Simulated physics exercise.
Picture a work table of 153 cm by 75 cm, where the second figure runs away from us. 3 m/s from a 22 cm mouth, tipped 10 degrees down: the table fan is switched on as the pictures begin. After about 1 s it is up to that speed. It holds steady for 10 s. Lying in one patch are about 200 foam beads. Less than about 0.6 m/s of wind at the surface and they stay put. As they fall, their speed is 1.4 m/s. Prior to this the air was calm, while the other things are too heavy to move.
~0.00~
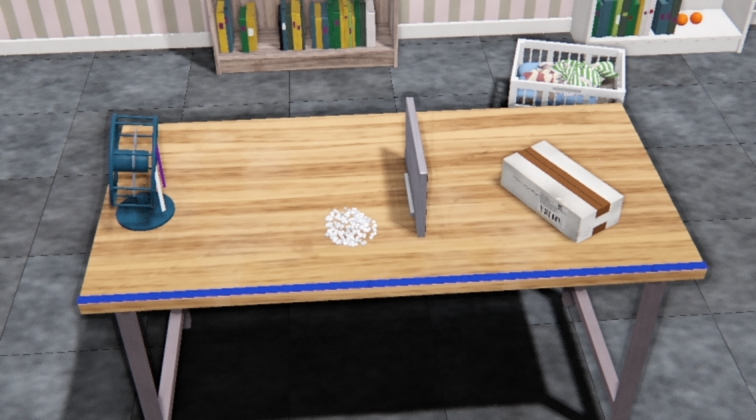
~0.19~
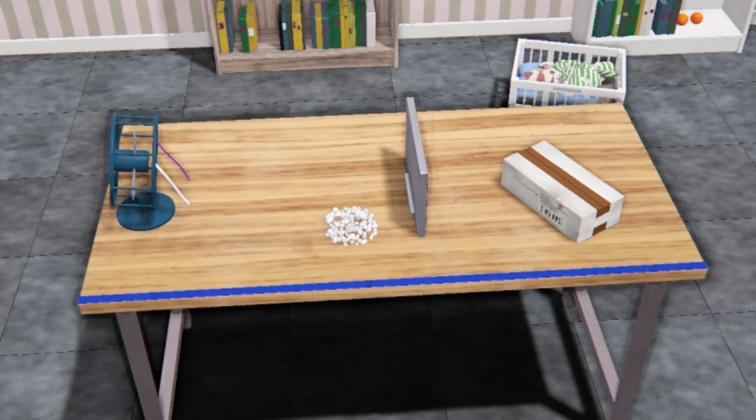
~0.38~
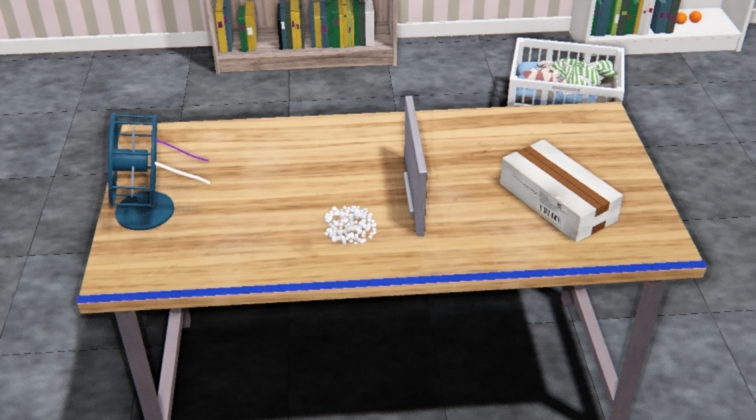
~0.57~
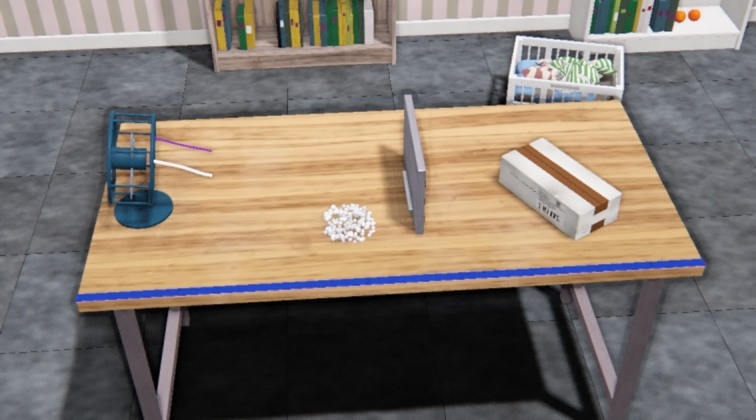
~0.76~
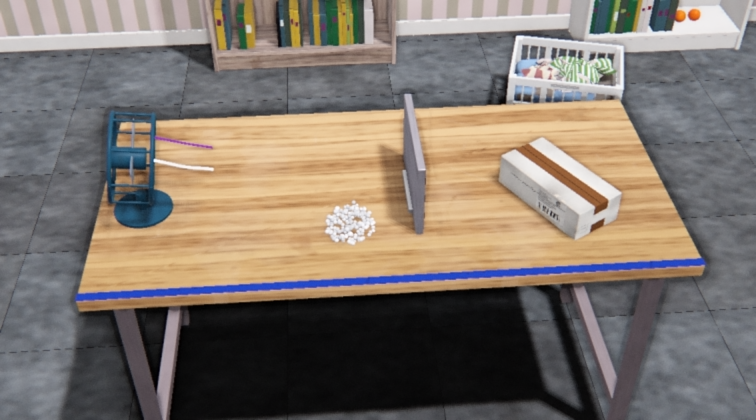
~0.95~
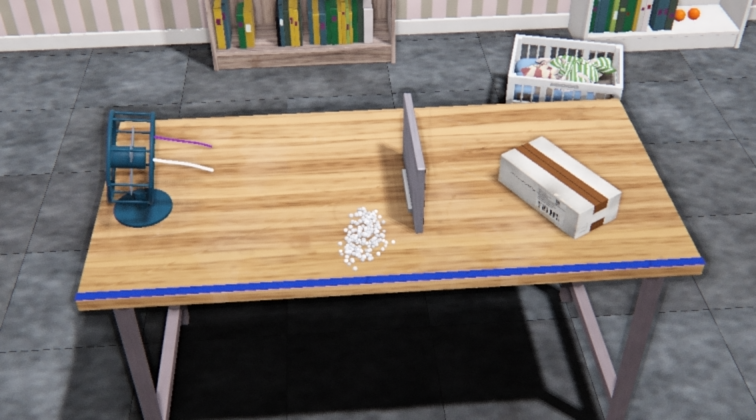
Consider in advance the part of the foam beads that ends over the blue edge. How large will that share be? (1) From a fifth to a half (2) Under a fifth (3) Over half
Option 3: Over half.
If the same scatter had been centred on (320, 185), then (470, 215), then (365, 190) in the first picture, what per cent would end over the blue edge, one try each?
First try near 10 %, second near 0 %, third near 40 %.
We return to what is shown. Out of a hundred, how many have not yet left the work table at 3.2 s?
Close to 0 in a hundred are still there.
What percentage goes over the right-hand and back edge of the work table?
0 % right-hand, 0 % back.
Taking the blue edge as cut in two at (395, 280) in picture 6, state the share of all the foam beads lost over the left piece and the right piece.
I'd guess near 50 percent left and close to 50 percent right.
After 2.0 s, 0 % are on the move or not yet settled, 100 % are over the blue edge.
After 3.2 s, 0 % are on the move or not yet settled, 100 % are over the blue edge.
After 5.5 s, 0 % are on the move or not yet settled, 100 % are over the blue edge.
After 10.0 s, at the end, 100 % are over the blue edge.
